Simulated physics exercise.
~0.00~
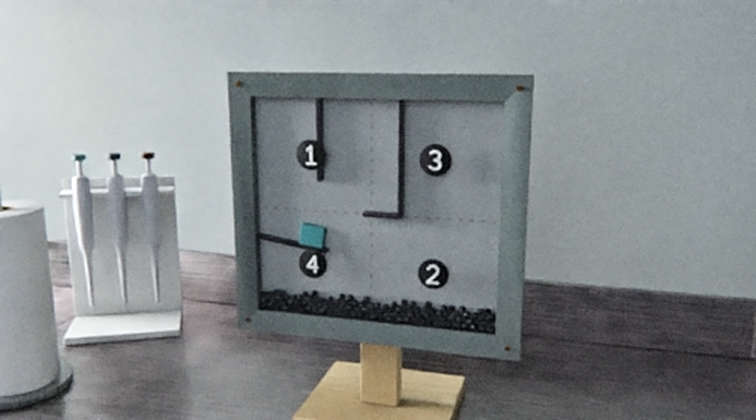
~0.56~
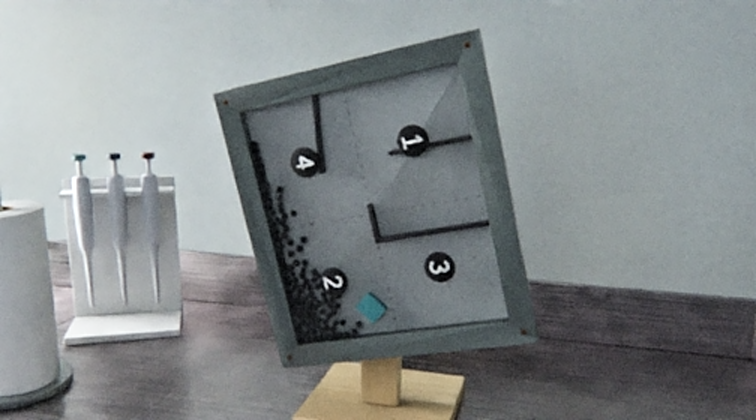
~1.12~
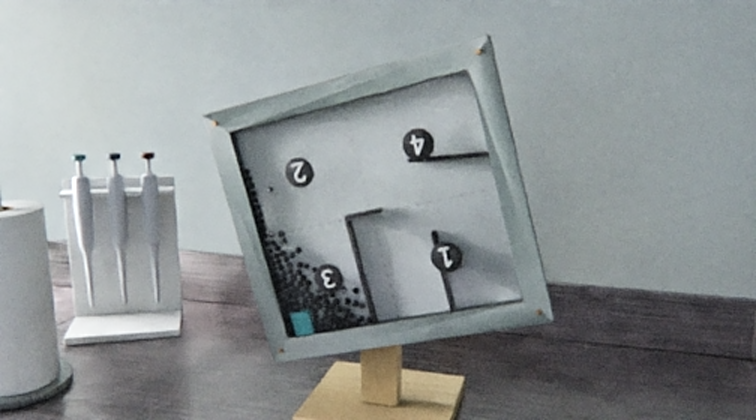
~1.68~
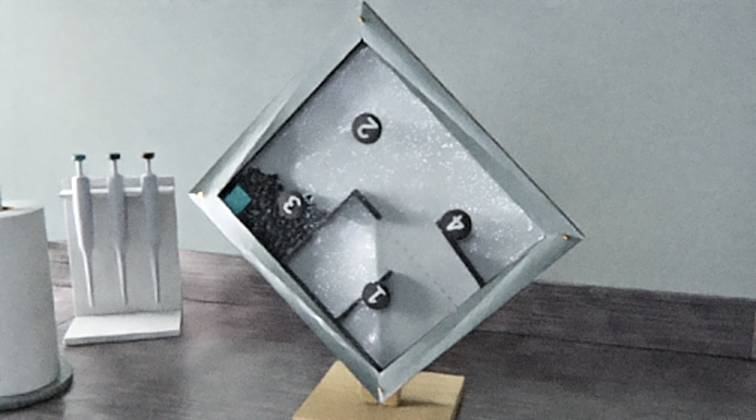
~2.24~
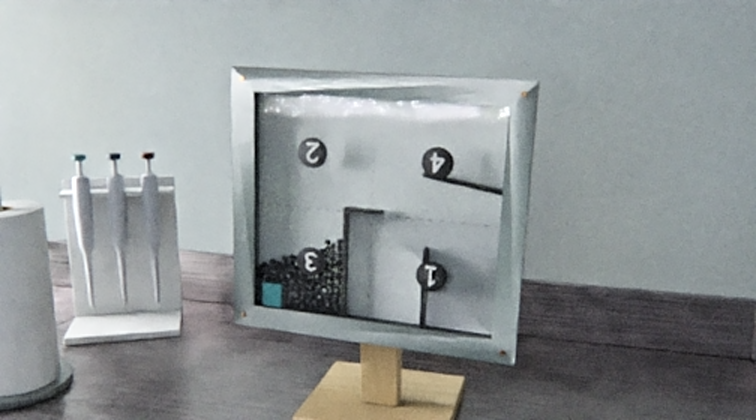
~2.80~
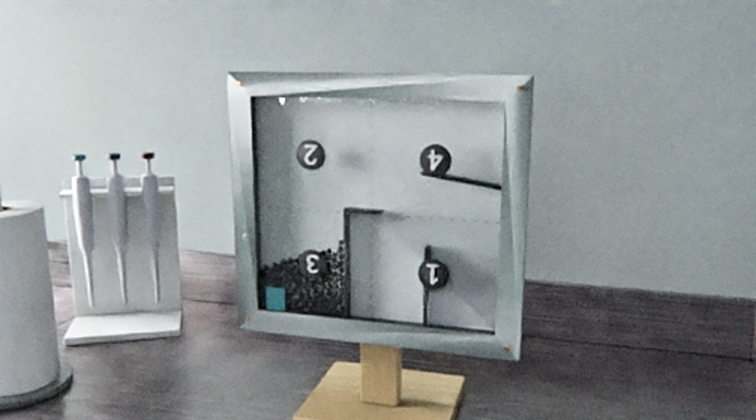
On a counter beside a rack of pipettes, a square display case with a clear face stands on a wooden base, black glass beads lying flat along its bottom and a turquoise block resting on a slanted ledge. The case turns clockwise, and the block drops to the floor as the beads heap up at the lower left. It keeps turning past upside down until it stands on a corner, with beads and block gathered at the left. Then it swings partway back and stops upside down. The beads end piled against an inner wall in quarter three, the block among them at lower left.
